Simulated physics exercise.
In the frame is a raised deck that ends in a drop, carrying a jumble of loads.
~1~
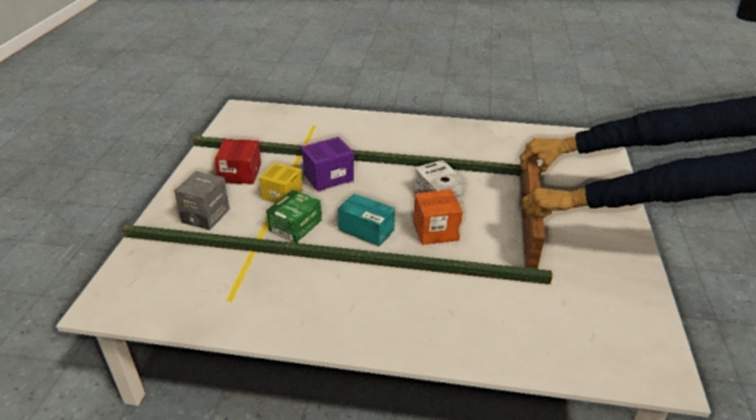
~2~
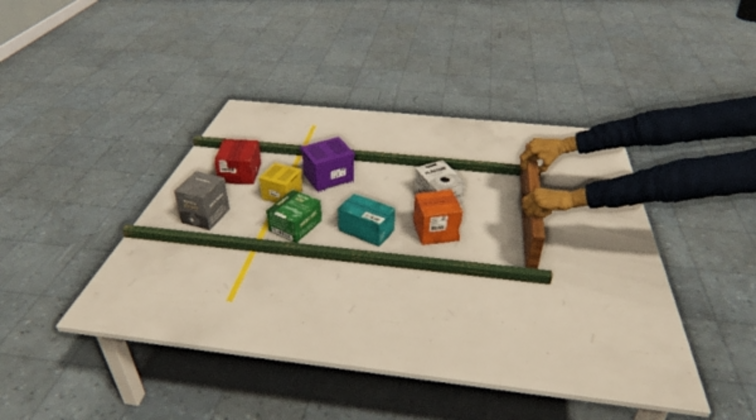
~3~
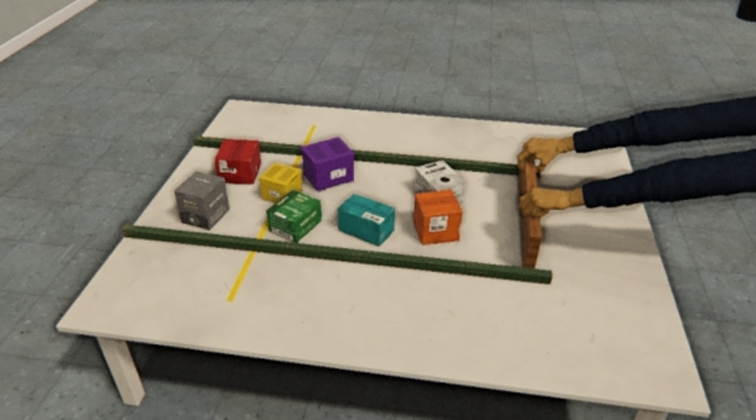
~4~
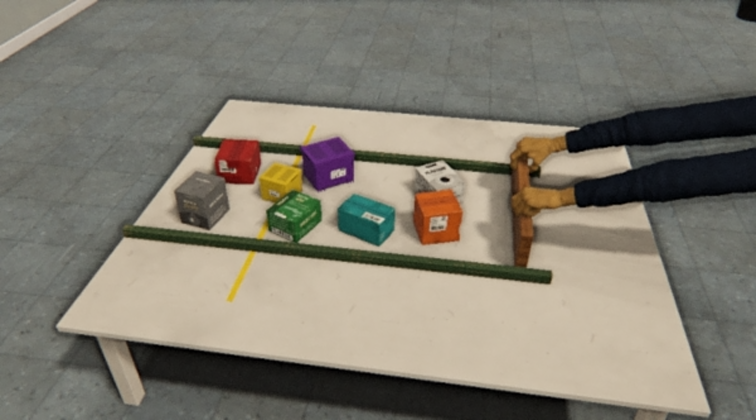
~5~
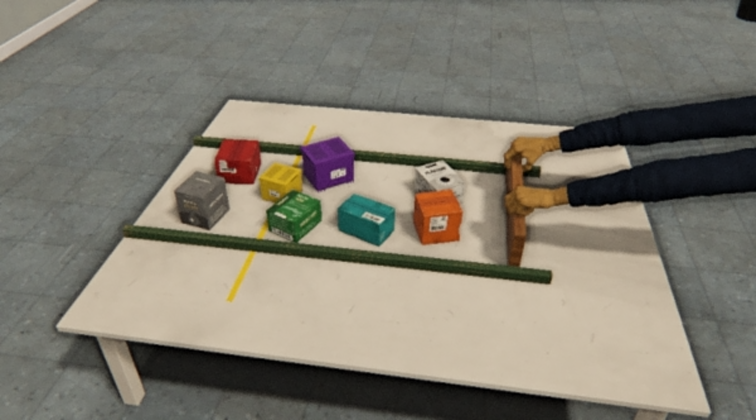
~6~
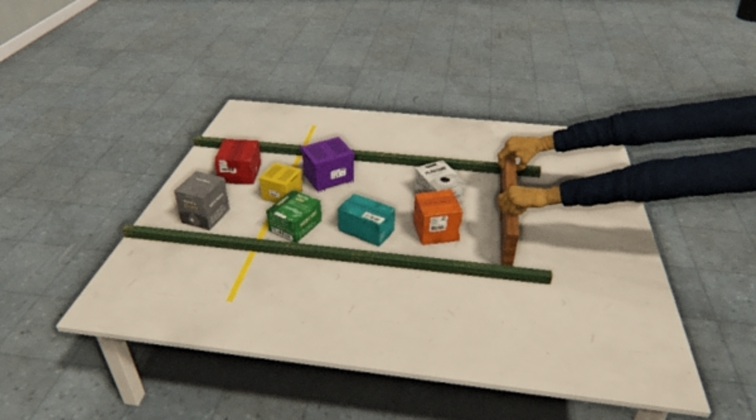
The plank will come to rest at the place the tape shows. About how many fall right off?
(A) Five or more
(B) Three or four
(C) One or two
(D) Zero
C, one or two.
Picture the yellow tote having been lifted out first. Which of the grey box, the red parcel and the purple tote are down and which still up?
The grey box is gone. The red parcel is still there. The purple tote is still there.
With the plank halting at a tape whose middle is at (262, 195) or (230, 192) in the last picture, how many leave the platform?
Counts per try: 1 and 3.
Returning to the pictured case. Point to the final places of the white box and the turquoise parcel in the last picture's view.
The first near (274, 165), the second near (205, 208).
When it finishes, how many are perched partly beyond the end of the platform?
I'd say 0 of them.
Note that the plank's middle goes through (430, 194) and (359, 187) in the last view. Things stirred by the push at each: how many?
That gives 3 for the first and 5 for the second.
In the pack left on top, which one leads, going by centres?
The green box is foremost.
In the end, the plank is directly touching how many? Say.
The count in contact is 2.
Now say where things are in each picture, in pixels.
In the first picture, grey box (203, 200); red parcel (239, 161); yellow tote (281, 185); plank (531, 203); tape (280, 196).
In the second picture, red parcel (239, 162); turquoise parcel (366, 220).
In the third picture, yellow tote (281, 185); orange parcel (437, 217).
In the fourth picture, grey box (203, 201); green box (295, 216).
In the fifth picture, red parcel (239, 162); white box (439, 186).
In the sixth picture, grey box (203, 201); red parcel (239, 162); yellow tote (281, 185); plank (508, 201); tape (280, 196).
Soon after, none off yet; grey box at rest near (203, 201); red parcel at rest near (239, 162); yellow tote at rest near (281, 185).
At rest, the number that fall off is one or two; fallen, grey box.
